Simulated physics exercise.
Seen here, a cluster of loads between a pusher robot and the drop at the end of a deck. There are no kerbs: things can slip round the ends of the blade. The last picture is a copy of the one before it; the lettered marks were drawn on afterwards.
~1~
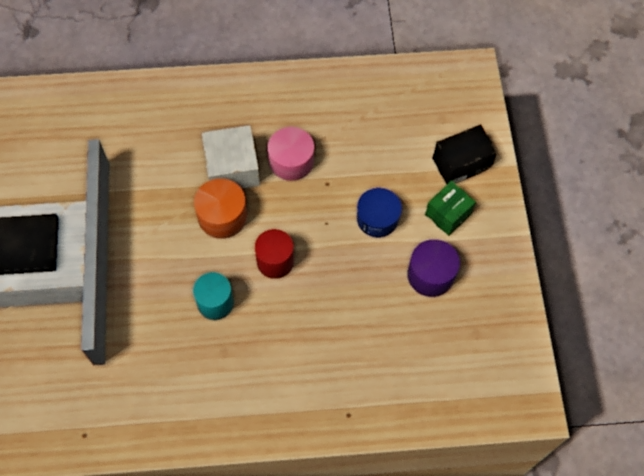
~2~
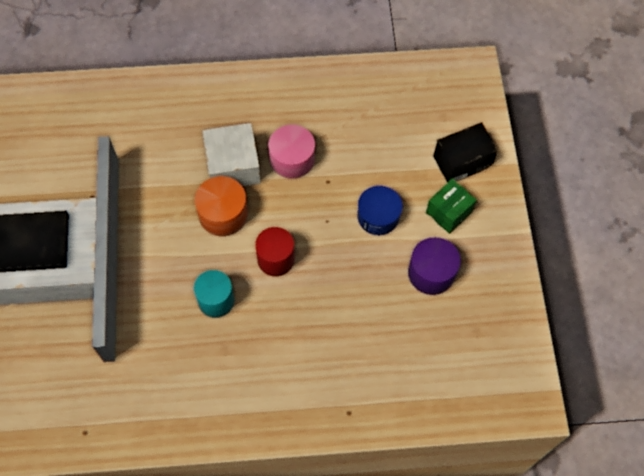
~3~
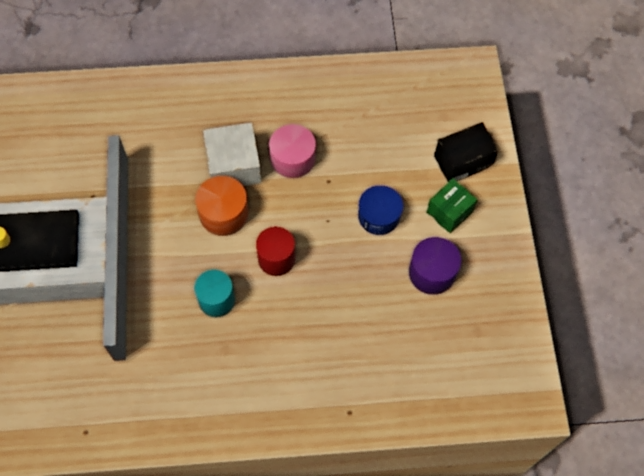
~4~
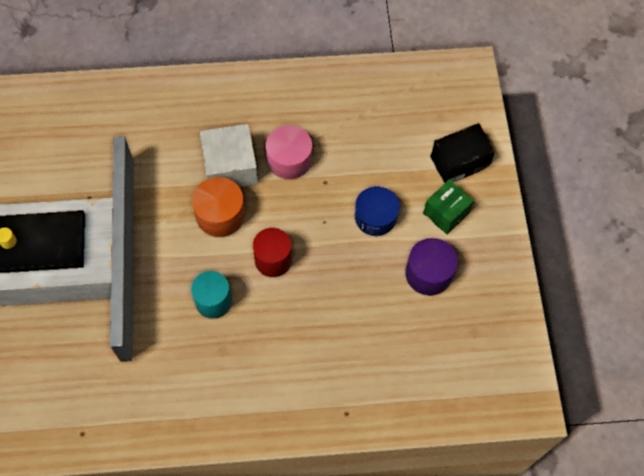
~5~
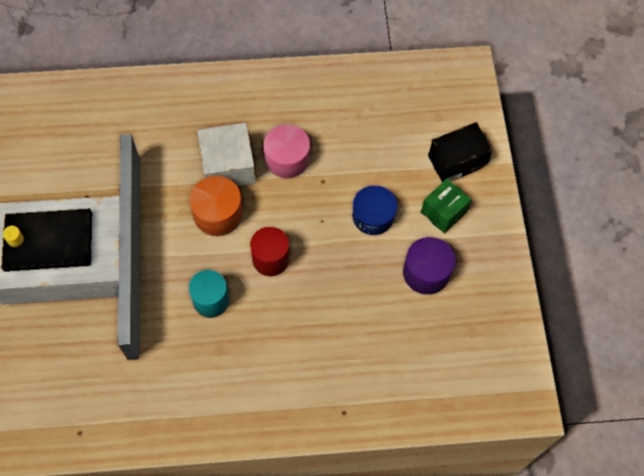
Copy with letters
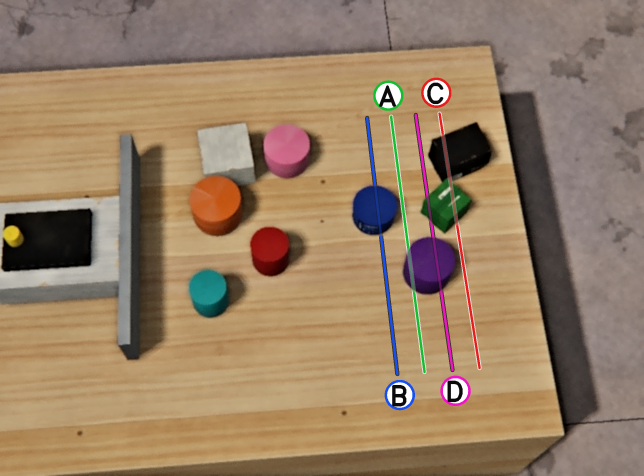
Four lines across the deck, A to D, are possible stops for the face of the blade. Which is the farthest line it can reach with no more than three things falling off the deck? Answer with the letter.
No fourth one falls up to C.
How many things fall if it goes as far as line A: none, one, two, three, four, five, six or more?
In all, none.
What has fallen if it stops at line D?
The black box.
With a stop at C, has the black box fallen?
Yes.
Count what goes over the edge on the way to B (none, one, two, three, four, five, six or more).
By then, none.
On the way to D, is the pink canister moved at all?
By then, yes.
On the marked copy, A at (407, 236); B at (381, 238); C at (458, 233); D at (433, 234).
Taking C. A third of the way, robot (177, 230); pink canister (322, 150); white crate (275, 155).
Two thirds of the way, robot (298, 222); black box (482, 155); green box (466, 212).
When it is over, robot (392, 216); black box over the edge; pink canister over the edge; three fallen.
As for the rest, A is within the limit but short; B is within the limit but short; D is within the limit but short.
